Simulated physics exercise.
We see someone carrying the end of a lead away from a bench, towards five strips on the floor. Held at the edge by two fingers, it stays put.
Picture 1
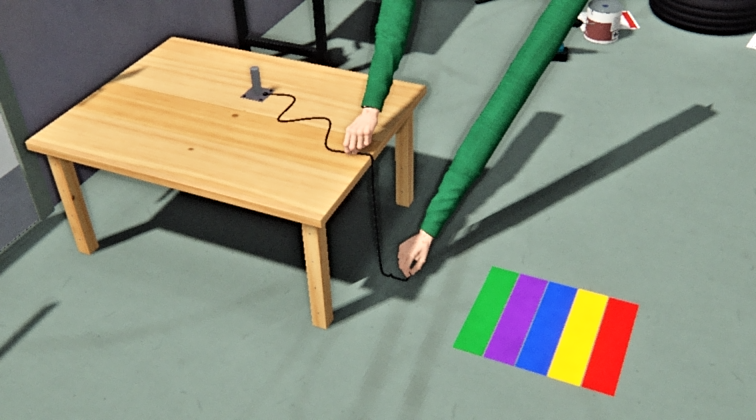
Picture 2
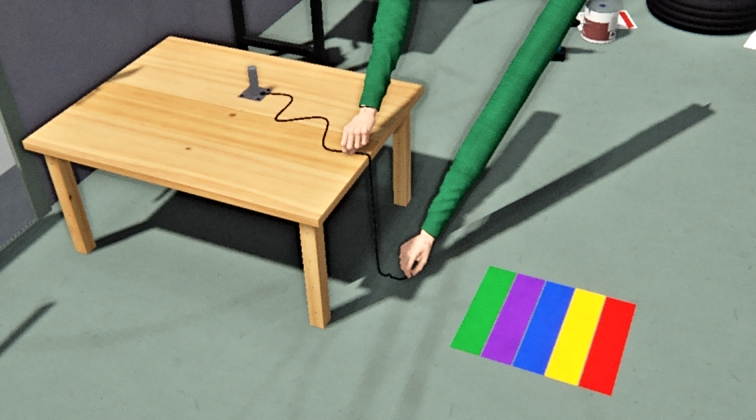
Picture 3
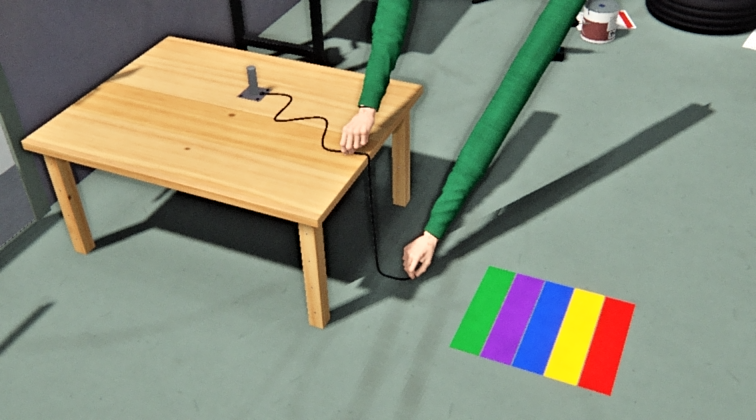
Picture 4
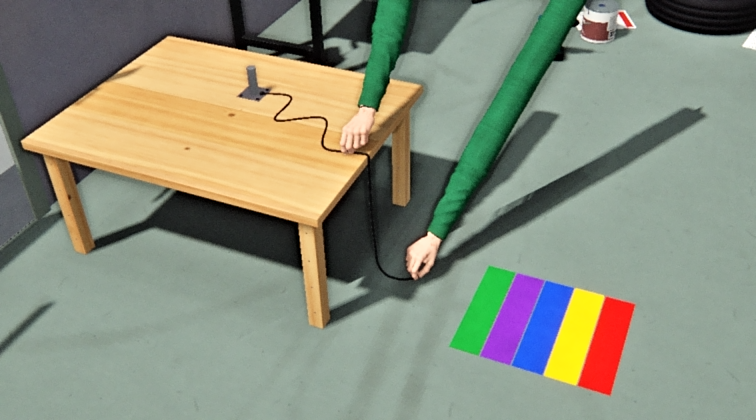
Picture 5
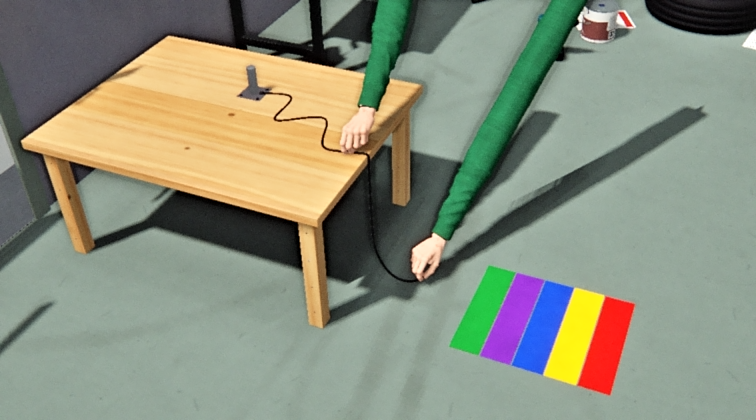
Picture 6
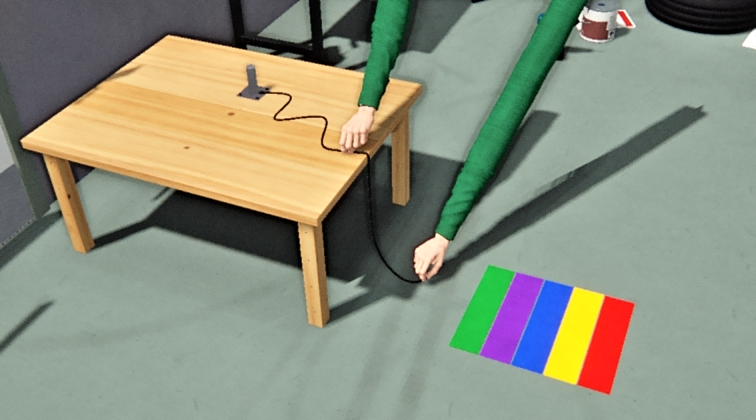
A green-sleeved arm slowly draws the end of a black lead a short way right, away from a wooden bench, easing its hanging curve outward while another hand keeps two fingers on it at the edge. The view looks down on a grey floor and stays almost still. Green, purple, blue, yellow and red strips lie at right; a small dark fixture stands on the benchtop.
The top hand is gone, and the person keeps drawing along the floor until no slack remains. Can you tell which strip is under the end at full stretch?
Yes, the yellow one.
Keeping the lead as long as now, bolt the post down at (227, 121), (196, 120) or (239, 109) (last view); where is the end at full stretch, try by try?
Close to (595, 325), (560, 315) and (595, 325) in that order.
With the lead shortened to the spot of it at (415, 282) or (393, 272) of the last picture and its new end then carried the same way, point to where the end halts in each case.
The pixels are (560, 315) and (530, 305), in that order.
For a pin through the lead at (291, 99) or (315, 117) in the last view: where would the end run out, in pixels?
First (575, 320), then (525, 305).
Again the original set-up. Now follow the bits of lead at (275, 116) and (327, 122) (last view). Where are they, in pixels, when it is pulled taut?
First: (311, 117). Second: (360, 139).
Early on, end near (529, 306); over purple.
Midway, end near (563, 316); over yellow.
At the end of the slack, end near (583, 321); over yellow. It gets as far as the yellow strip.
